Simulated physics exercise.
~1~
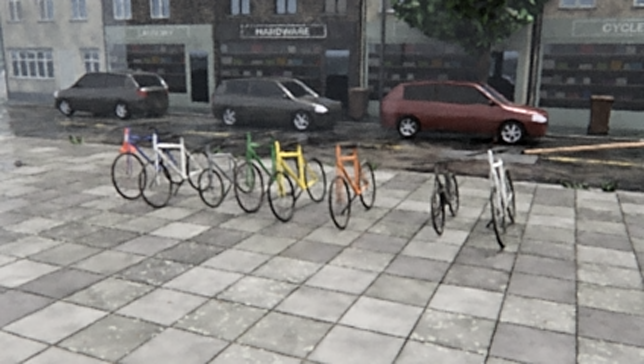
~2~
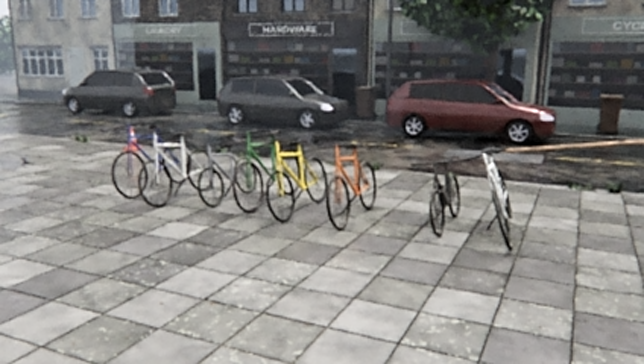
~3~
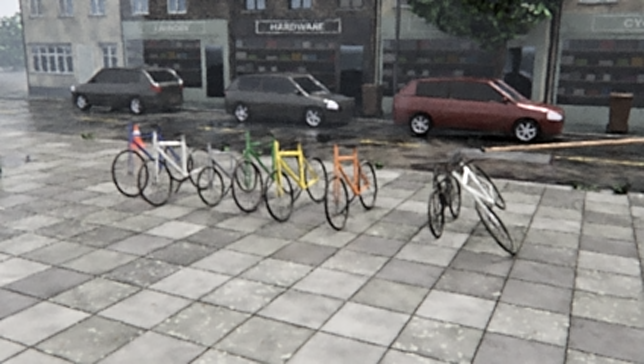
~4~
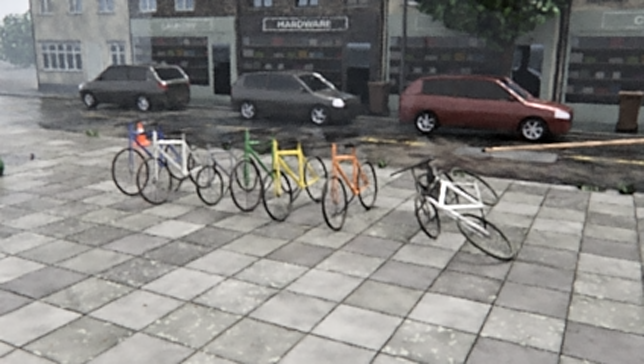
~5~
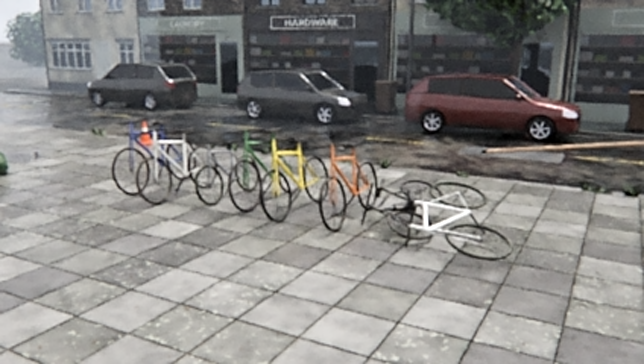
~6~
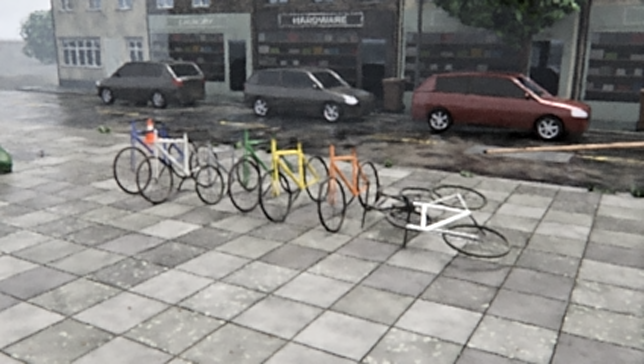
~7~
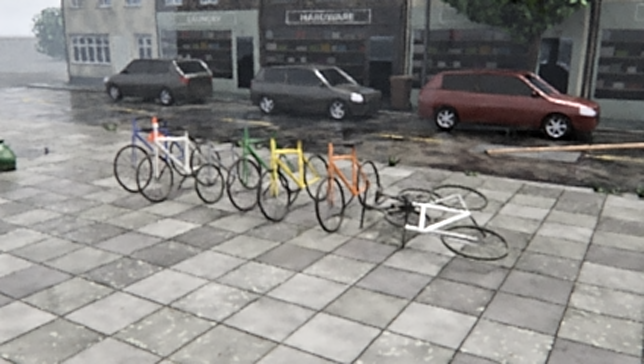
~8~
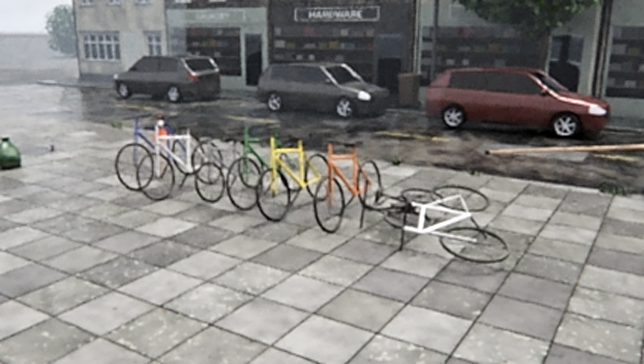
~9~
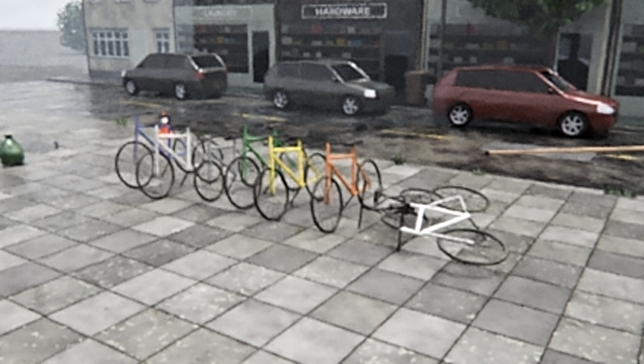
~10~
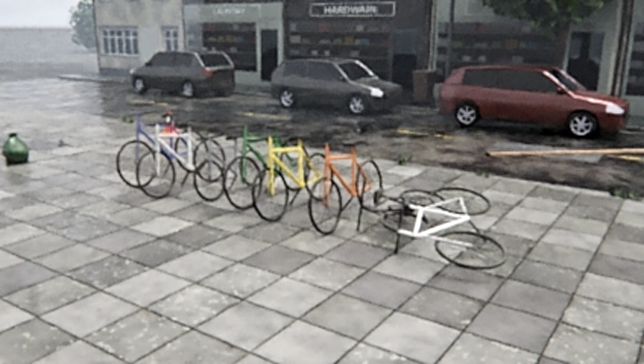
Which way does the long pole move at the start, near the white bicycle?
The pole moves to the left, towards the white bicycle.
A white bicycle tips left and knocks over a dark one, while the rest stay standing.
